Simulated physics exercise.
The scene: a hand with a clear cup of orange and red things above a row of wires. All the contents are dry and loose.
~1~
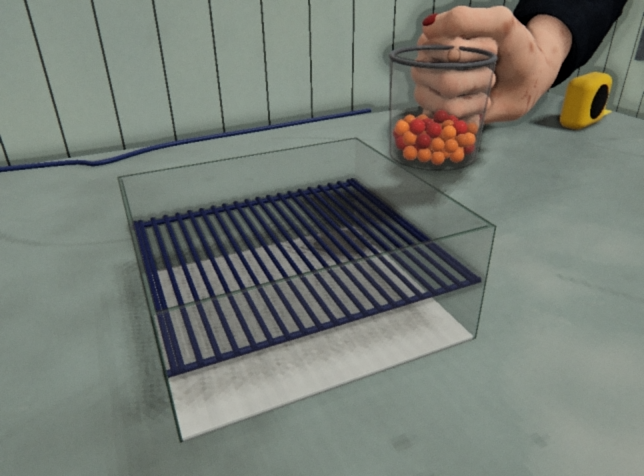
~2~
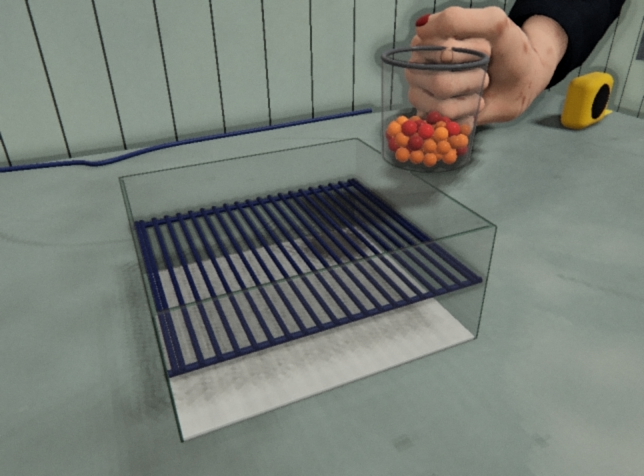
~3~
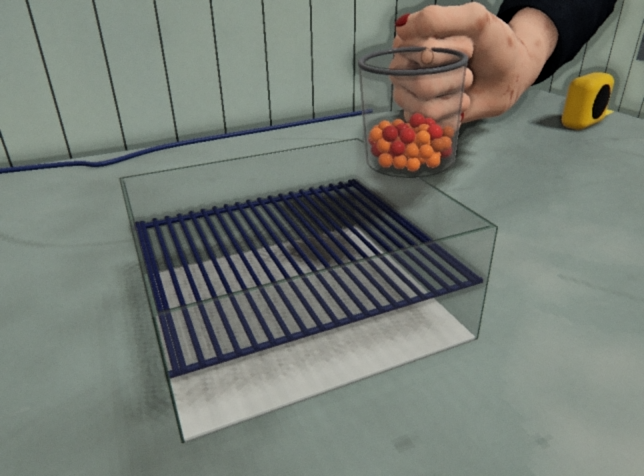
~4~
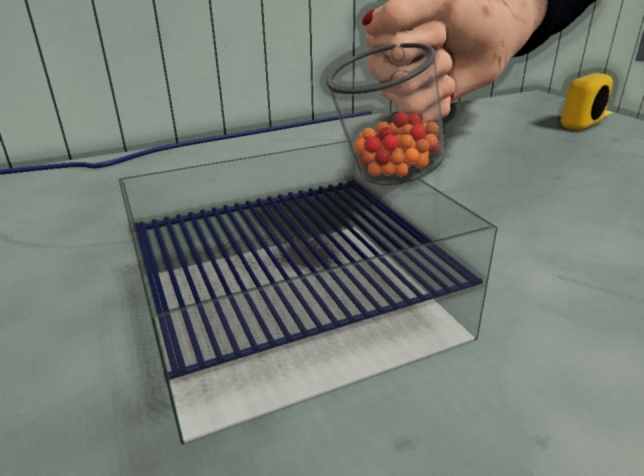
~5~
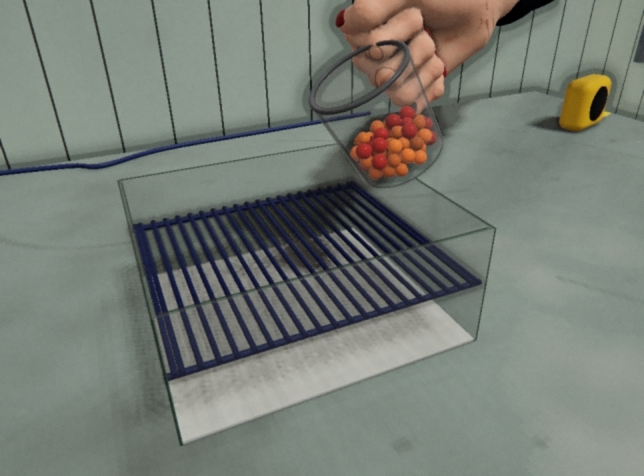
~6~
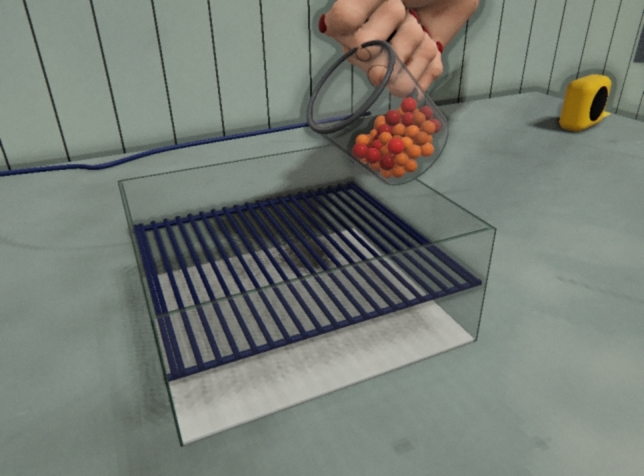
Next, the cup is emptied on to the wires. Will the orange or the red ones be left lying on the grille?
The orange bits sit on the grille. Red bits? They sit on the grille.
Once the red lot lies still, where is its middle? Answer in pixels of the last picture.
Settled position: Approx. (281, 235).
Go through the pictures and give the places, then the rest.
The first frame shows cup near (437, 107), upright; rack near (172, 276), 22 wires across; orange gumballs near (437, 135), wider than the gaps; red wooden balls near (427, 126), wider than the gaps.
The second frame shows cup near (429, 109), upright; red ones near (419, 127).
The third frame shows cup near (411, 112), tipped 3°; orange ones near (413, 140).
The fourth frame shows cup near (391, 116), tipped 17°; red ones near (386, 135).
The fifth frame shows cup near (380, 118), tipped 31°; orange ones near (391, 145).
The sixth frame shows cup near (380, 119), tipped 46°; rack near (172, 280); orange ones near (397, 143); red ones near (384, 132).
Then, 0.53 s on from there, orange ones, the whole lot in the cup; red ones, the whole lot in the cup.
Then, 1.00 s on from there, orange ones, near half in the cup, near half on or over the wires; red ones, near a quarter in the cup, the bulk on or over the wires.
Then, 1.40 s on from there, orange ones, the whole lot on or over the wires; red ones, the whole lot on or over the wires.
In the end, orange ones, the whole lot on the wires, none at all under the rack; red ones, the whole lot on the wires, none at all under the rack.
